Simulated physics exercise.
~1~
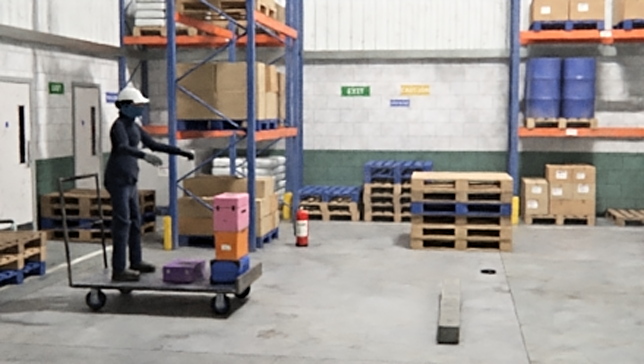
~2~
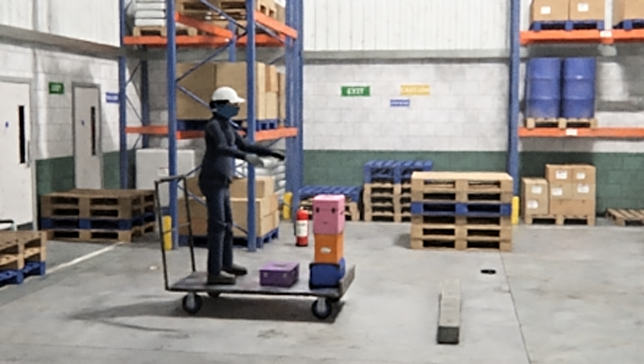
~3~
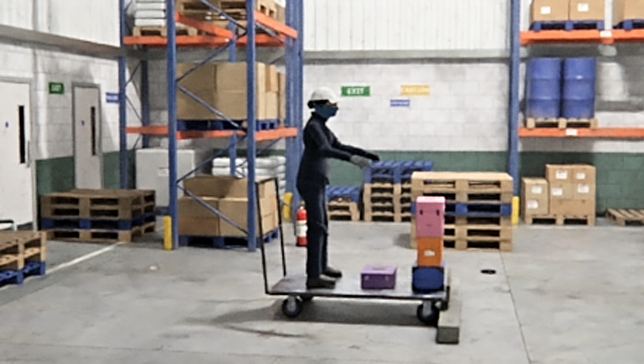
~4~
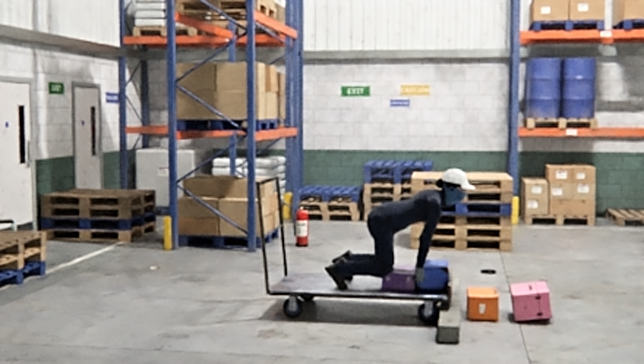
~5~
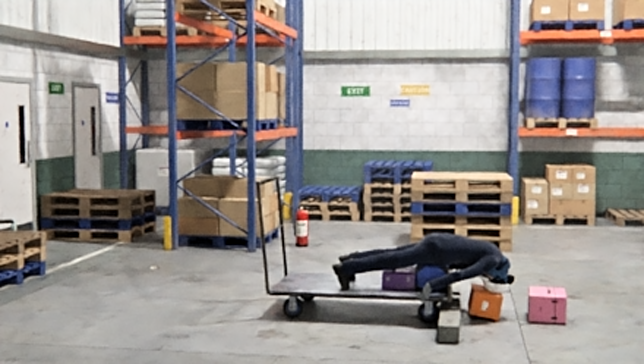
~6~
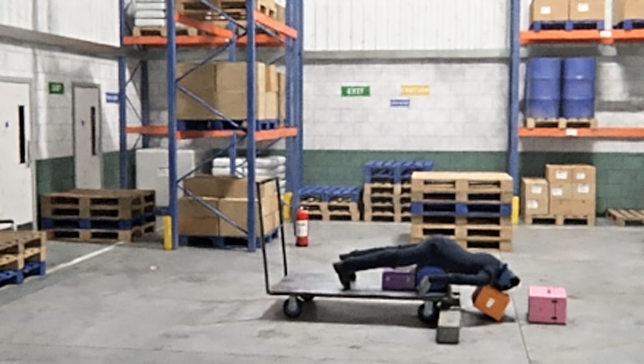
In a warehouse, a trolley carrying a standing person in a white hard hat rolled right and stopped against a low kerb, throwing an orange box and a pink one onto the floor as the rider pitched forward, ending face down over the front edge.
